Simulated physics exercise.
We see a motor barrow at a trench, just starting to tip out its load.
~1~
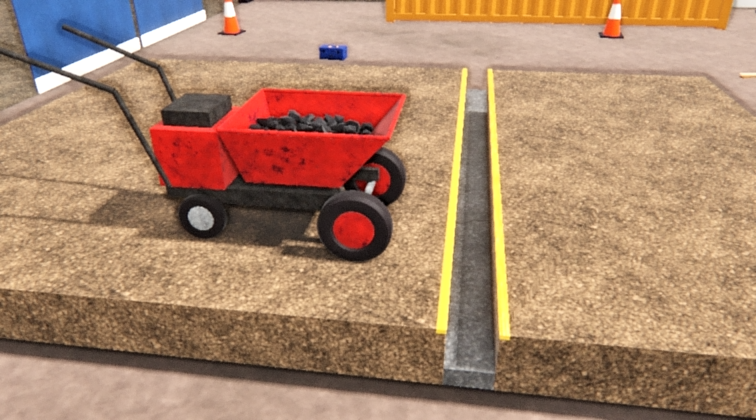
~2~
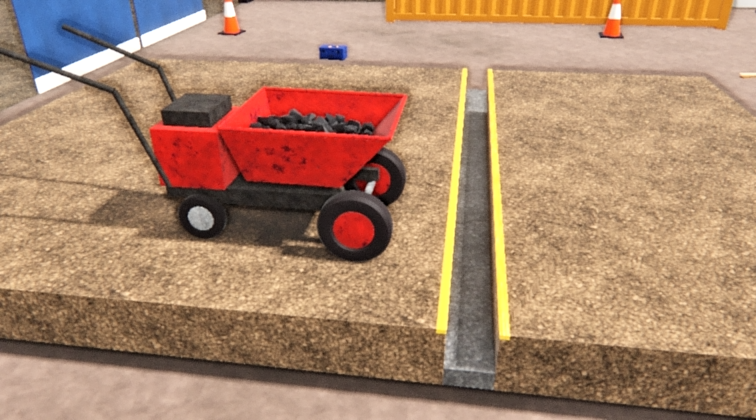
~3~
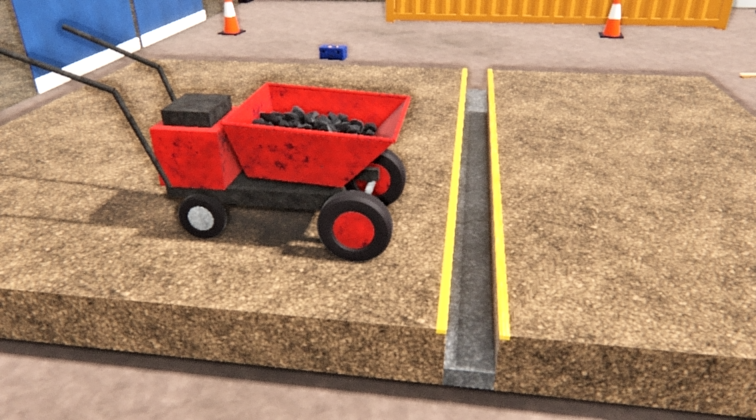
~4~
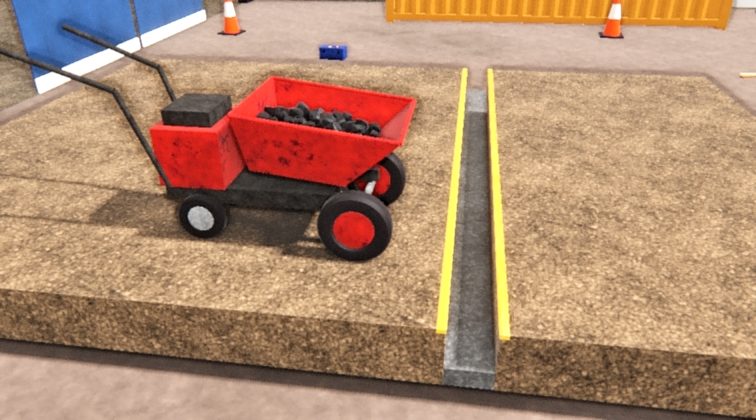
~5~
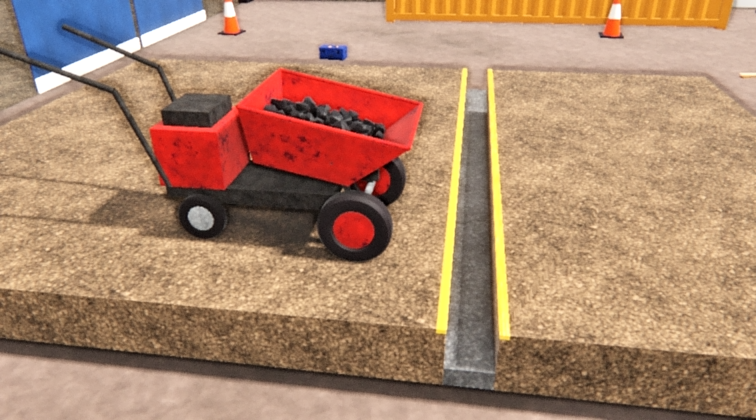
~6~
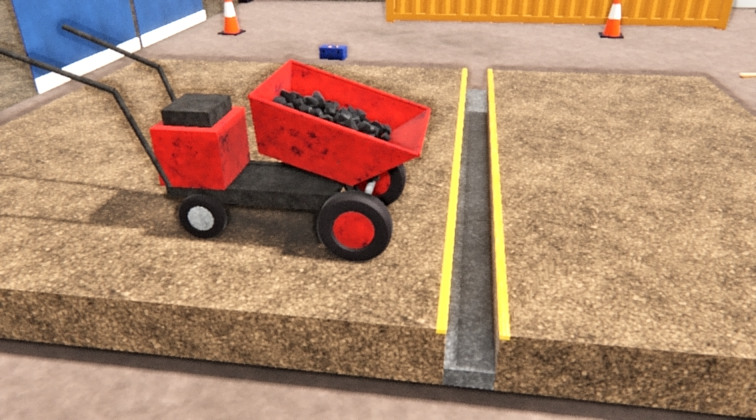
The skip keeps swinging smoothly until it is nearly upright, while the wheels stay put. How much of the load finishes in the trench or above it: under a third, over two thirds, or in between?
Going by that, the trench clears two thirds of the load.
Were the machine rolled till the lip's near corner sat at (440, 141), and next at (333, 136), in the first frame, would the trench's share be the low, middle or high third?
Note - stop 1: Under a third; stop 2: The middle third.
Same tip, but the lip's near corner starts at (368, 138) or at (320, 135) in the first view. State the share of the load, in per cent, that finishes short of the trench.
Roughly 10 percent first, then roughly 30 percent.
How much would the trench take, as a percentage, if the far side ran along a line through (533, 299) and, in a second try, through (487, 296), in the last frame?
The first case gives close to 100 per cent and the second close to 60 per cent.
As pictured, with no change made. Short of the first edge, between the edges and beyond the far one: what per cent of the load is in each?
Roughly: Short 0, between 85, beyond 15 per cent.
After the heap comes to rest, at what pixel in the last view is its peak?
Summit once settled: About (510, 237).
Just after the last frame, skip tipped steeply; every one in the skip.
A moment on, skip tipped right over; the larger part in the skip; roughly a quarter in or heaped over the trench; about a tenth beyond it; just a few falling.
Further on, skip tipped right over; just a few in the skip; the larger part in or heaped over the trench; about a tenth beyond it.
When it is over, skip tipped right over; just a few in the skip; the larger part in or heaped over the trench; about a tenth beyond it.
